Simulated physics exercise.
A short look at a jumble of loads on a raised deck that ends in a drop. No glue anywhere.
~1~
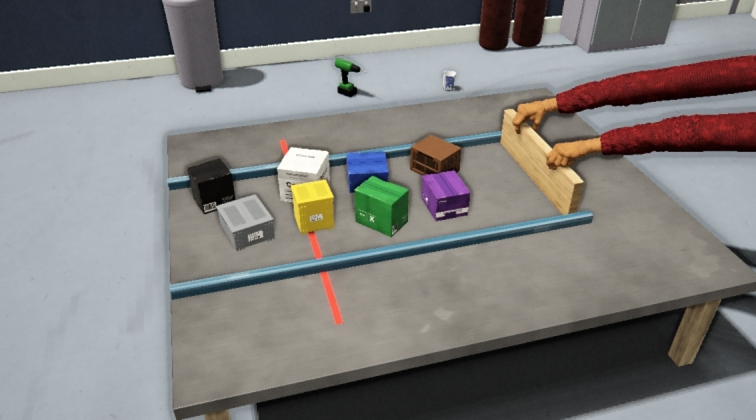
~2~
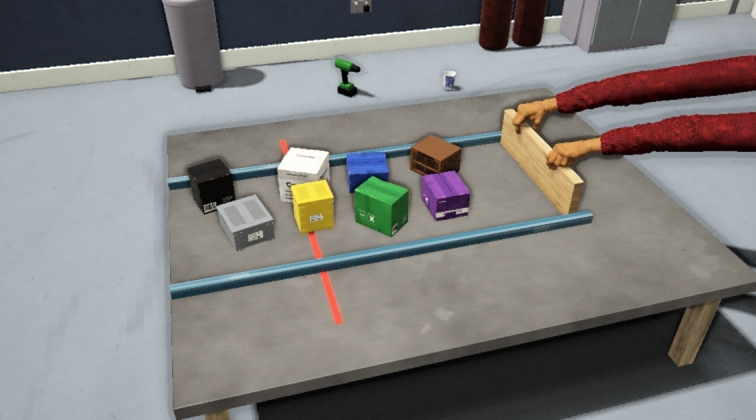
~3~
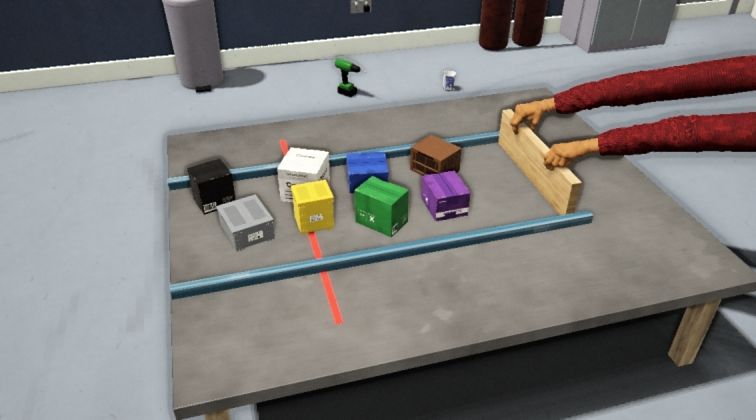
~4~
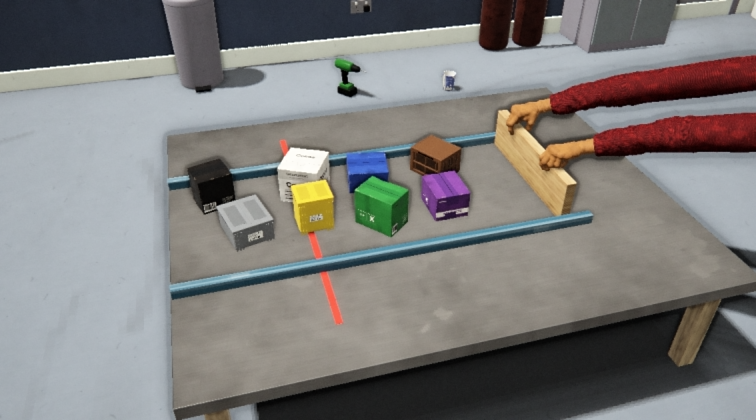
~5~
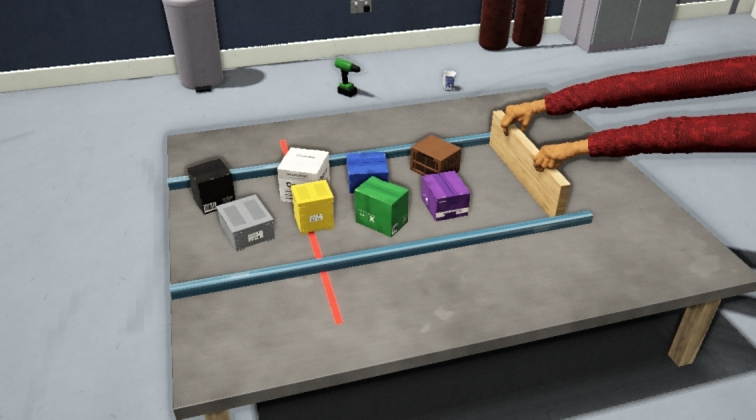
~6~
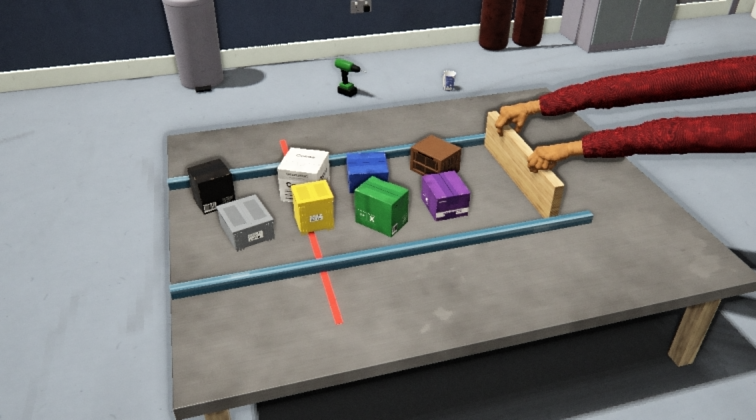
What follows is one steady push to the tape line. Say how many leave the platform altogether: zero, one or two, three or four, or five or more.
Here the number that fall off is one or two.
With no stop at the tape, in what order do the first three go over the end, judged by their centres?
Earliest first: The black parcel, then the grey tote, then the white box.
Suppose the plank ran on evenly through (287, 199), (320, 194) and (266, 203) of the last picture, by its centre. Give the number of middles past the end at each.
In that order 2, 0 and 3.
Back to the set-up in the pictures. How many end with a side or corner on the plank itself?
2 of them.
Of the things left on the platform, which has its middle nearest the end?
Foremost is the grey tote.
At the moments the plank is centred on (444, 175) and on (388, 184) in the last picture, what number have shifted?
By then 2, and 6.
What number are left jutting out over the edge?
1 of them.
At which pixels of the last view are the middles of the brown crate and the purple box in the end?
The brown crate at (279, 177), the purple box at (292, 221).
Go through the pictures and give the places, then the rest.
Black parcel (212, 186); grey tote (246, 222); yellow tote (313, 208); plank (538, 160); tape (305, 215), in the first frame.
Grey tote (246, 222); purple box (445, 196), in the second frame.
Yellow tote (313, 208); brown crate (435, 159), in the third frame.
Black parcel (212, 186); white box (305, 176), in the fourth frame.
Grey tote (246, 222); plank (526, 162), in the fifth frame.
Black parcel (212, 186); grey tote (246, 222); yellow tote (313, 208); plank (520, 163); tape (305, 215), in the sixth frame.
Early on, none off yet; black parcel at rest near (212, 186); grey tote at rest near (246, 222); yellow tote at rest near (313, 208).
Finally, the number that fall off is one or two; lost, black parcel.
